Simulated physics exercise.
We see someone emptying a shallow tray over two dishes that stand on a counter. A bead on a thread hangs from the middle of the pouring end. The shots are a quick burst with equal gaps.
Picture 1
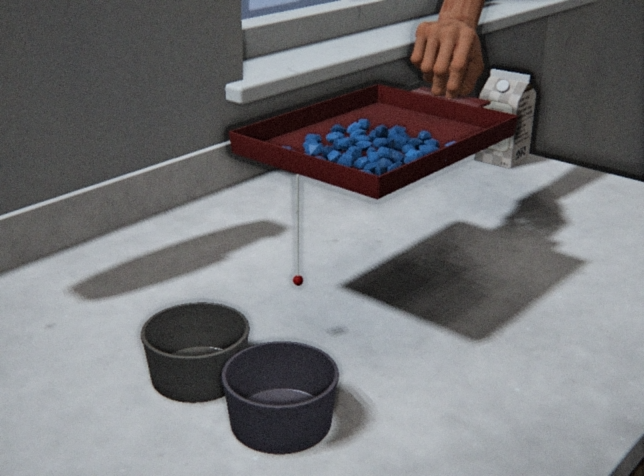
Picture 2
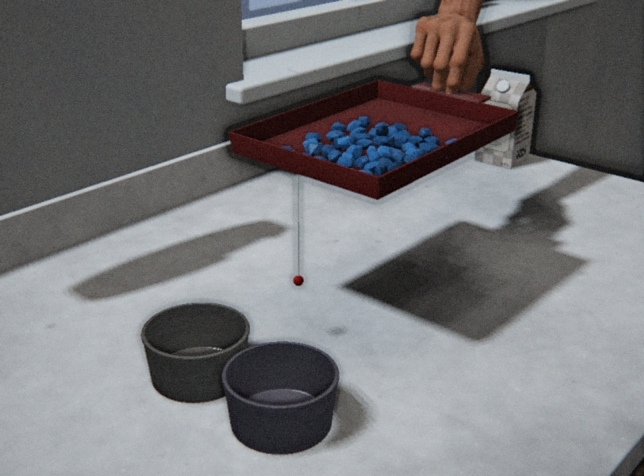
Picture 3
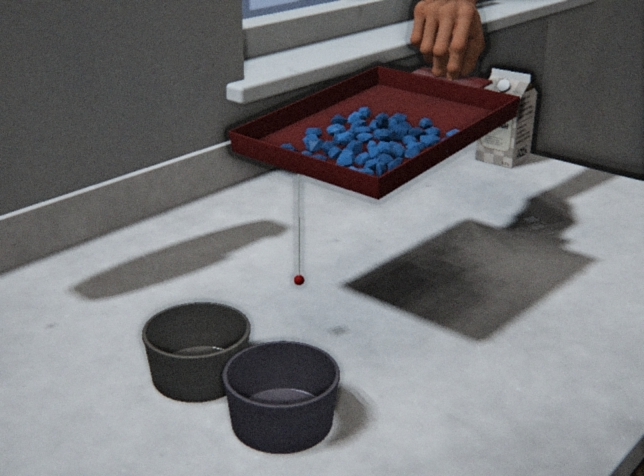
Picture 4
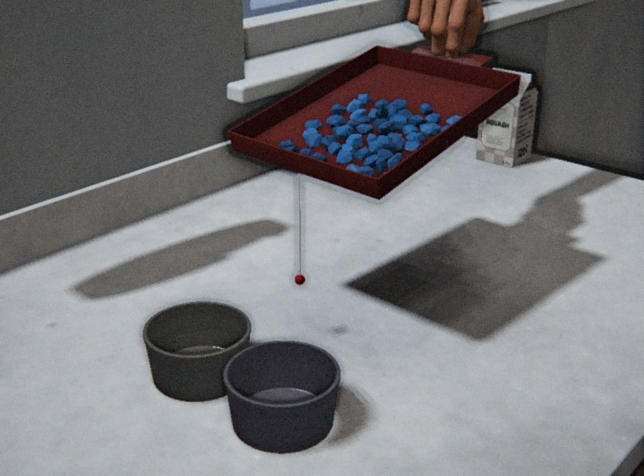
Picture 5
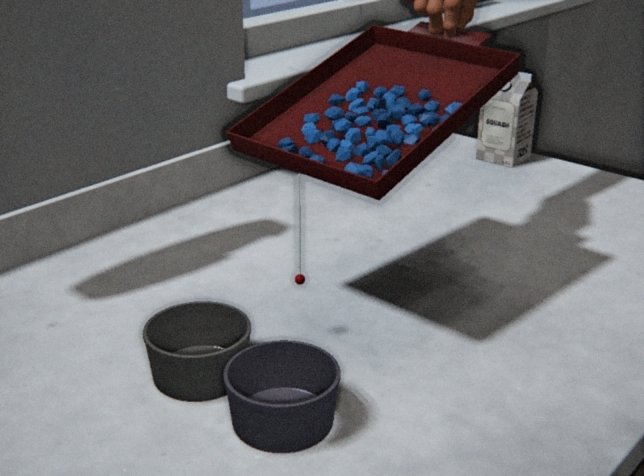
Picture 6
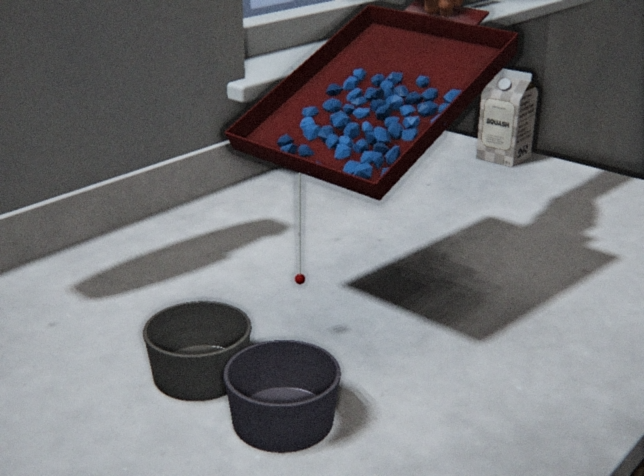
In the video, a hand raises the far end of a shallow red tray holding blue stones, tilting it steadily while the stones shift only slightly; two dark dishes and a red bead hanging on a thread stay nearly still.
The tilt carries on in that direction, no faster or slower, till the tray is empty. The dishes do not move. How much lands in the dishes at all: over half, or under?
Together they catch only the smaller part.
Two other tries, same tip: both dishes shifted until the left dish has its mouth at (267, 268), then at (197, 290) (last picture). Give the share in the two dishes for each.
First some 0, then 80 per cent.
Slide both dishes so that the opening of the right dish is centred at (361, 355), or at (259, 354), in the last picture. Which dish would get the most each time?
First left, then the dish on the right.
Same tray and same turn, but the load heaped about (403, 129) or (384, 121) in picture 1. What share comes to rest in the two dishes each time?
Roughly 20 per cent, and 20 per cent.
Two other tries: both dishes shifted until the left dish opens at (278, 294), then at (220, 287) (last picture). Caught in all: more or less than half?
The first try: Not half. The second: Most of it.
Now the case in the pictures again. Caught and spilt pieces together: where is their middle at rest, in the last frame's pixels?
Around (287, 370).
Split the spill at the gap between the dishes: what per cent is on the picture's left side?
Some 10 per cent.
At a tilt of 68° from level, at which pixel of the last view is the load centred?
Close to (326, 143).
Shortly afterwards, tray tipped steeply; all but a few on the tray; only a few in the air.
Next, tray tipped past a quarter turn; near half on the tray; only a few in the right dish; only a few in the left dish; near a quarter outside both; near a third in the air.
Some moments later, tray tipped past a quarter turn; a little in the right dish; a little in the left dish; the bulk outside both.
In the end, tray tipped past a quarter turn; a little in the right dish; a little in the left dish; the bulk outside both.
